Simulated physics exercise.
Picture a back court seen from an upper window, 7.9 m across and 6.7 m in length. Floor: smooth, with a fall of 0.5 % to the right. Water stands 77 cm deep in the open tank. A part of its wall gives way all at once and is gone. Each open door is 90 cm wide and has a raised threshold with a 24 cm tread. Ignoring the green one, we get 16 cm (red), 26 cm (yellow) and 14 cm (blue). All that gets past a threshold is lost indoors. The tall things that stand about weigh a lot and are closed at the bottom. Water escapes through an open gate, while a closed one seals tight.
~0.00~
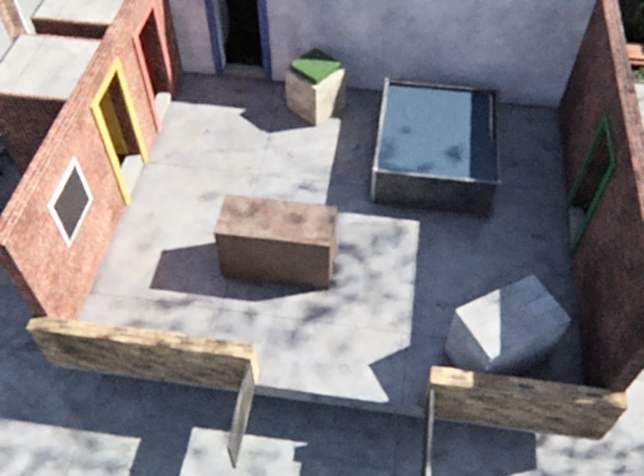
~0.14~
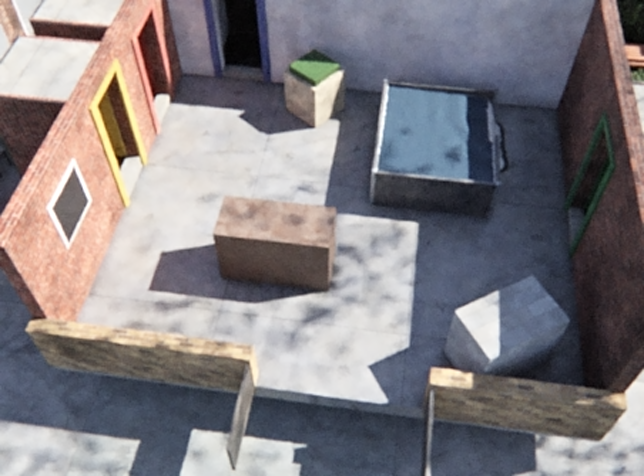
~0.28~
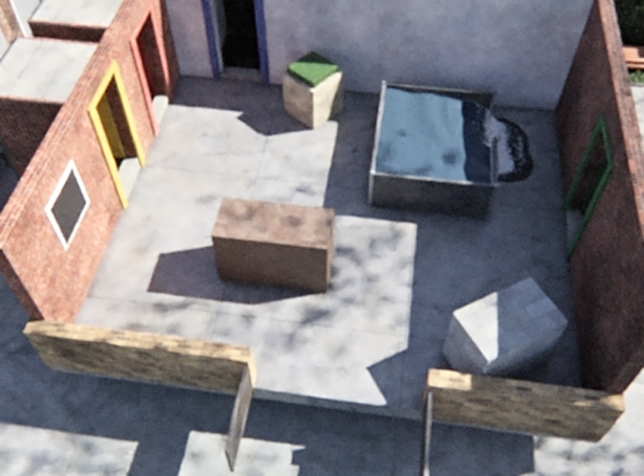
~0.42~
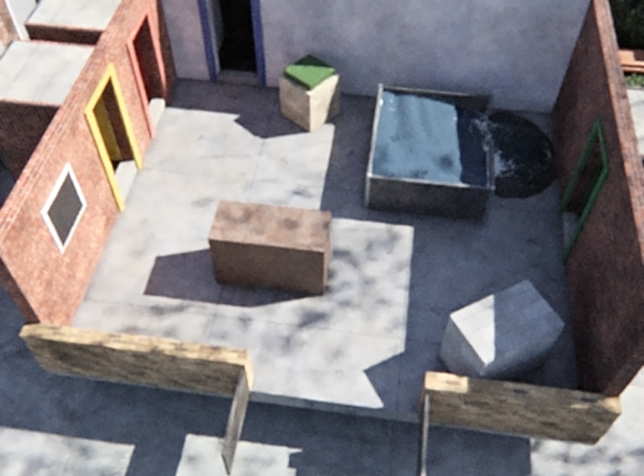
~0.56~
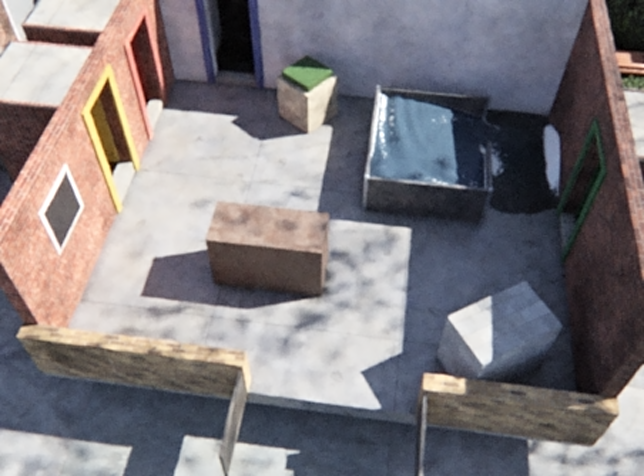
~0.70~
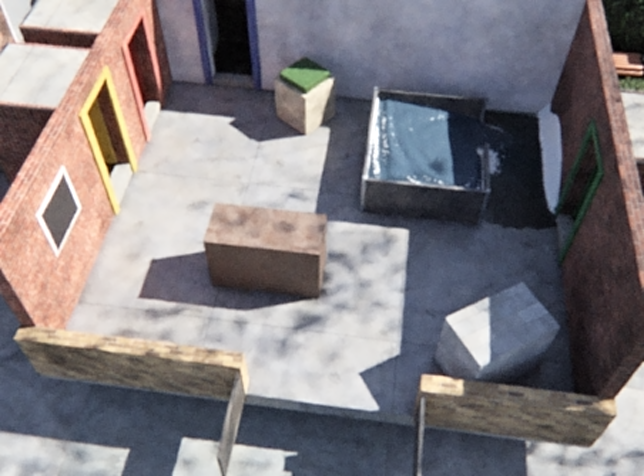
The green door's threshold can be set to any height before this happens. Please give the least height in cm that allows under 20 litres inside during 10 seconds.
It would have to be roughly 9 cm high.
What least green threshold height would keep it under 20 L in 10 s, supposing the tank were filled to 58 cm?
I'd go with near 6.0 cm then.
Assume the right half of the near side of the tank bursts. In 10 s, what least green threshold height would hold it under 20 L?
You'd want it roughly 6.0 centimetres tall.
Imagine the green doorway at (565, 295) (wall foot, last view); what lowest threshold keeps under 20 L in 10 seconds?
Close to 13.5 cm at the least.
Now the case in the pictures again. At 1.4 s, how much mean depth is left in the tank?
The mean depth is roughly 53 cm.
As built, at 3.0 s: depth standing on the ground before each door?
Depth (cm): Green 13 / red 0 / yellow 0 / blue 2.
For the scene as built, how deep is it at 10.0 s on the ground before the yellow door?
It comes to about 7.0 centimetres deep.
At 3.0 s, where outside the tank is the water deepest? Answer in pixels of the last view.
Around (314, 95).
After 1.4 s water covers 10 % of the floor, deepest (69 cm) near (539, 117); 13 cm at the green door, 0 litres in over its 16 cm threshold.
After 3.0 s water covers 35 % of the floor, deepest (54 cm) near (314, 95); 13 cm at the green door, 0 litres in over its 16 cm threshold.
After 10.0 s water covers 95 % of the floor, deepest (13 cm) near (552, 254); 9 cm at the green door, 0 litres in over its 16 cm threshold.
At the green door as built, the water arrived by 0.9 s and peaked near 13 cm at 3.6 s.
Run again over the same 10 s with other heights there, 29 litres in over 8 cm, 7 litres over 11 cm. The limit of 20 litres is kept from about 9 cm up.
